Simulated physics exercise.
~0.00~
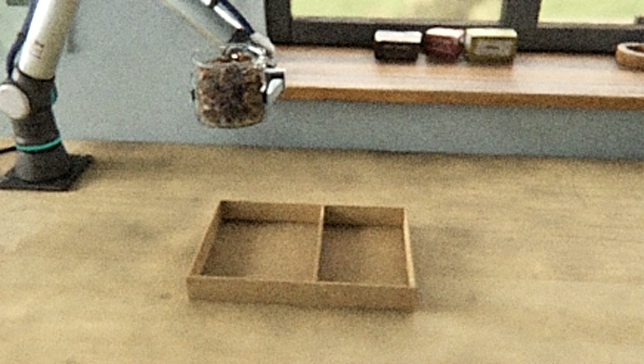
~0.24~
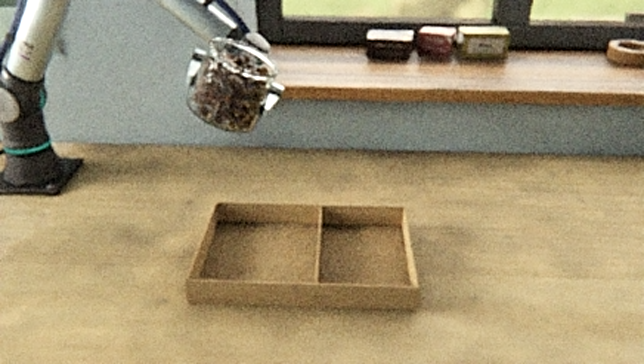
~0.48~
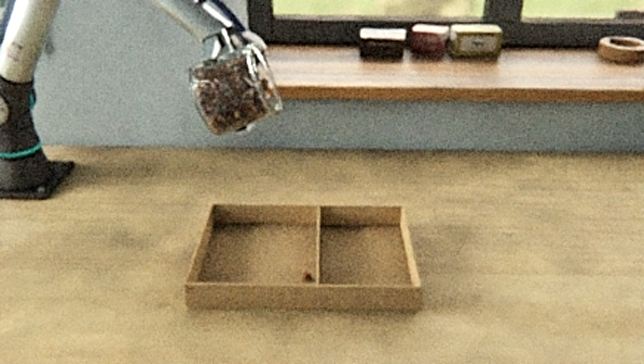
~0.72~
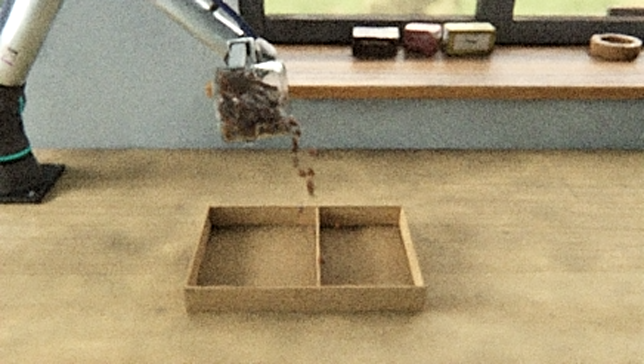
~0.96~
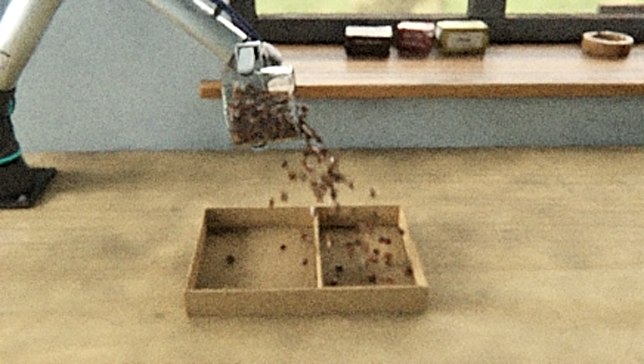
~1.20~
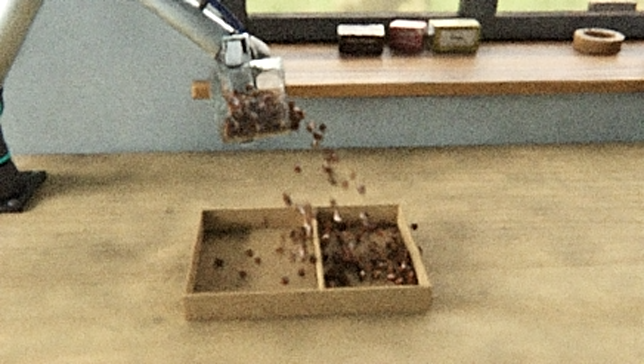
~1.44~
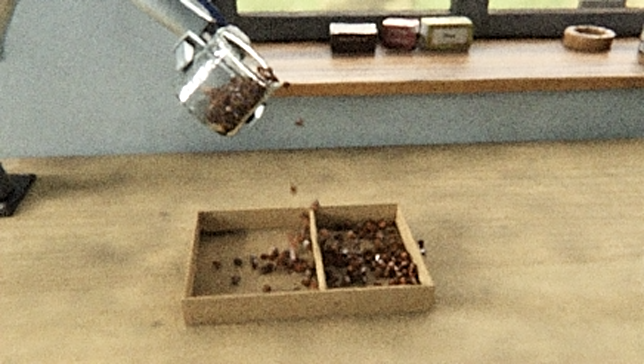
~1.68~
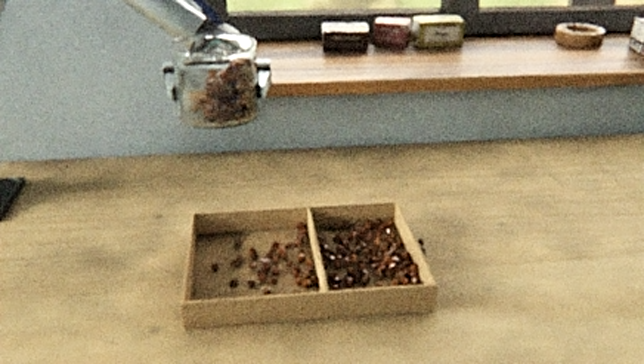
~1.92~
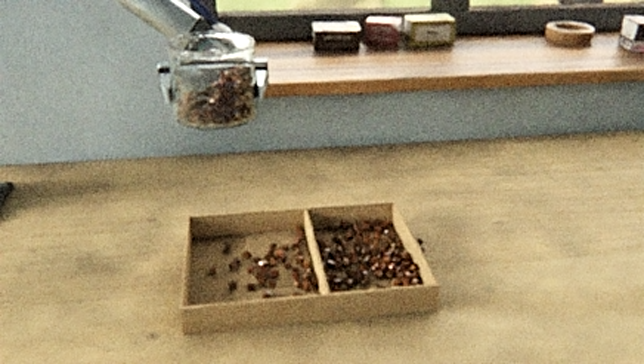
A robot arm holds a clear cup of small reddish-brown pellets above a shallow, two-part wooden tray on a table. It tips the cup forward towards the tray, and a thin trickle of pellets starts over the rim. As the cup lies almost on its side, the trickle becomes a scattered stream, landing mostly in the right part, with some bouncing into the left. The arm then swings the cup back upright and the flow stops. The cup finishes level, still partly full, with a dense layer in the right part and a sparser scattering in the left.
